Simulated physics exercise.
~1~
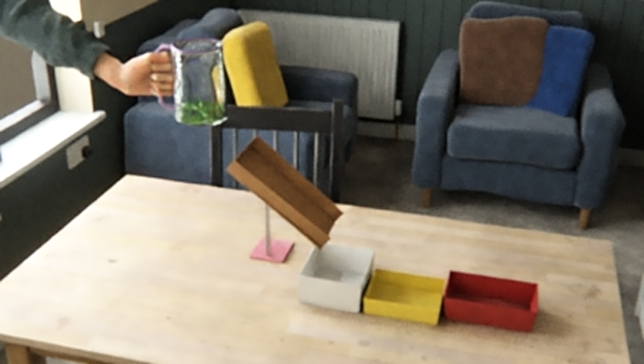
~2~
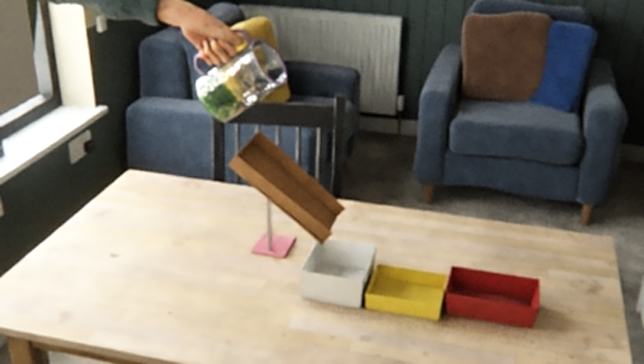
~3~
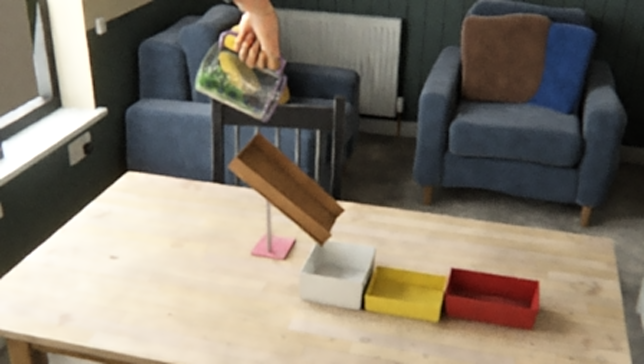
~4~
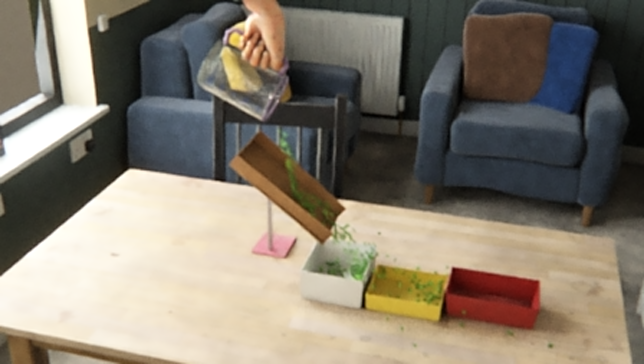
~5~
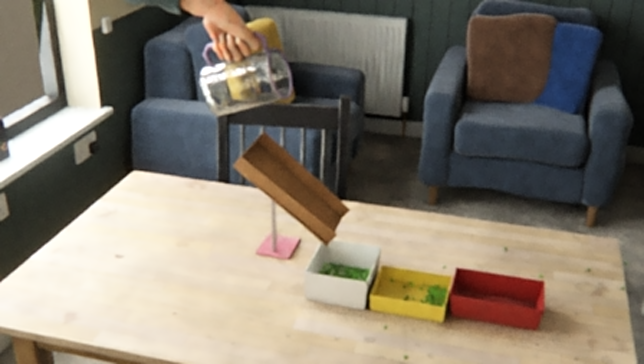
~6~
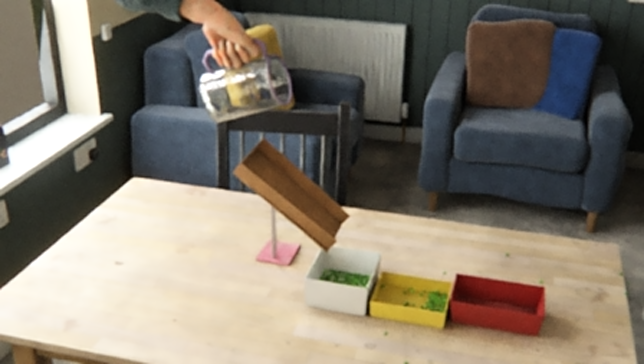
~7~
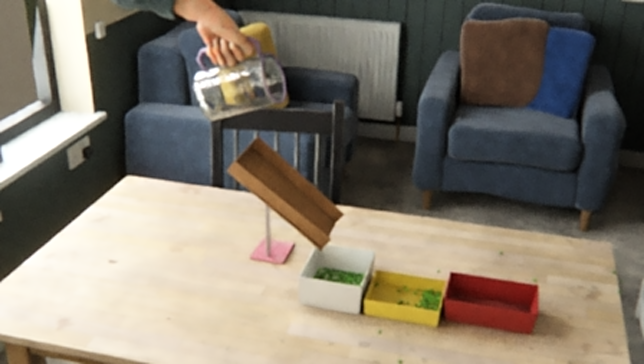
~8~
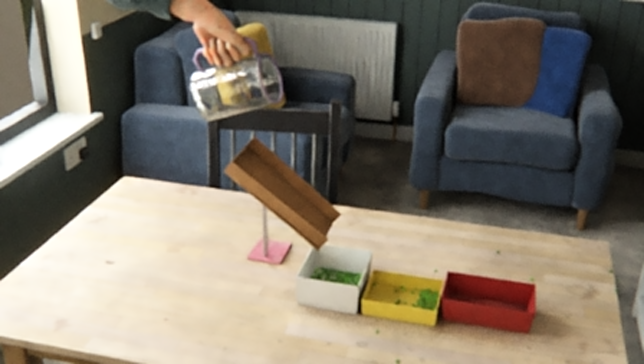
A hand holds a clear jug of small green pieces above a tilted brown chute on a pale wooden table, seen from slightly above in a room with blue armchairs. The chute stands on a pink base and slopes down to the right toward a row of white, yellow and red open boxes. The hand moves the jug right and tips it over the chute. The green pieces pour out, slide down and scatter into the boxes. The jug turns partly back, empty. Most pieces rest in the white box, fewer in the yellow, a few lie outside, and the red looks empty.
